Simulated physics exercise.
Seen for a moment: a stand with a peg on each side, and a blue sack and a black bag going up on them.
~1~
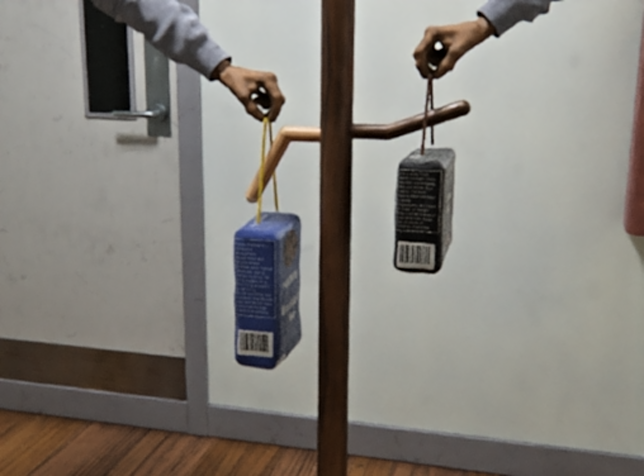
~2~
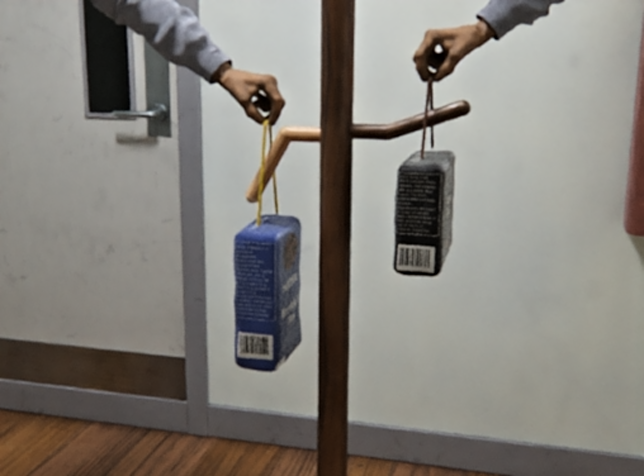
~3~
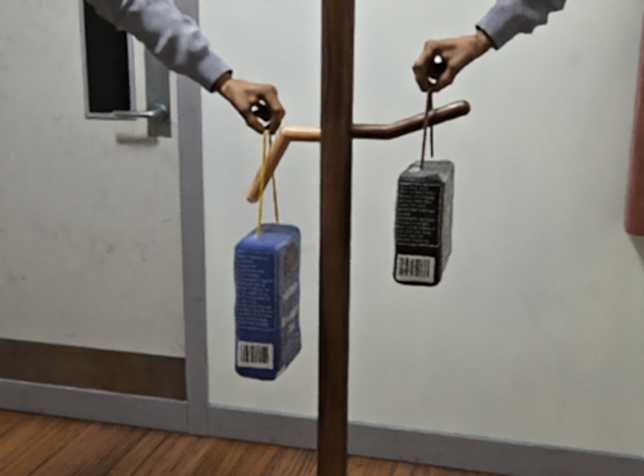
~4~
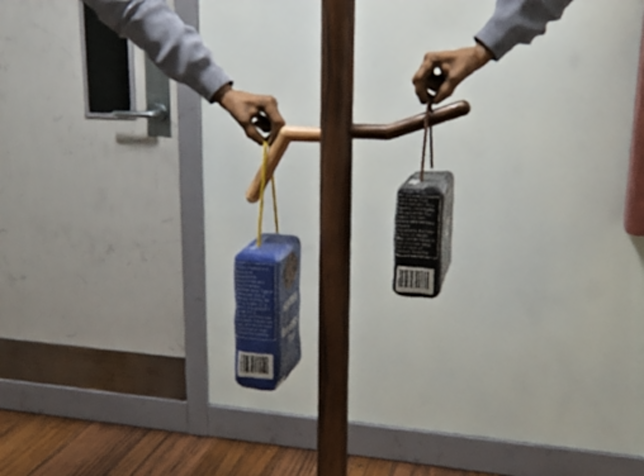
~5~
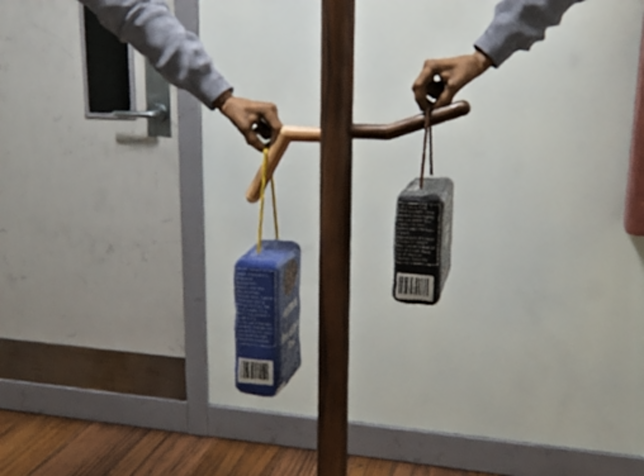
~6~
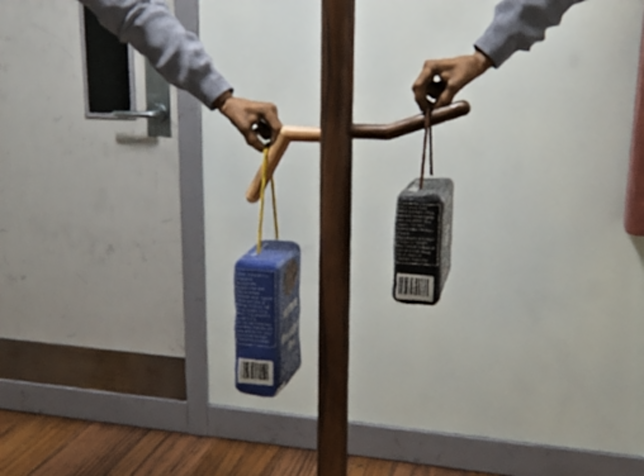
Indoors by a door, two hands lowering a blue sack and a black bag by their loops beside a stand's pegs.
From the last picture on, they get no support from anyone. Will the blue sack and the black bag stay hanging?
Outcome: The blue sack drops; the black bag never drops.
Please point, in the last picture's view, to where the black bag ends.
(380, 251).
Then, 0.42 s on from there, blue sack on the floor; black bag still up near (403, 247).
Then, 0.84 s on from there, blue sack on the floor; black bag still up near (363, 248).
In the end, blue sack on the floor; black bag still up near (380, 251). The blue sack drops to the floor and the black bag remains on its peg.
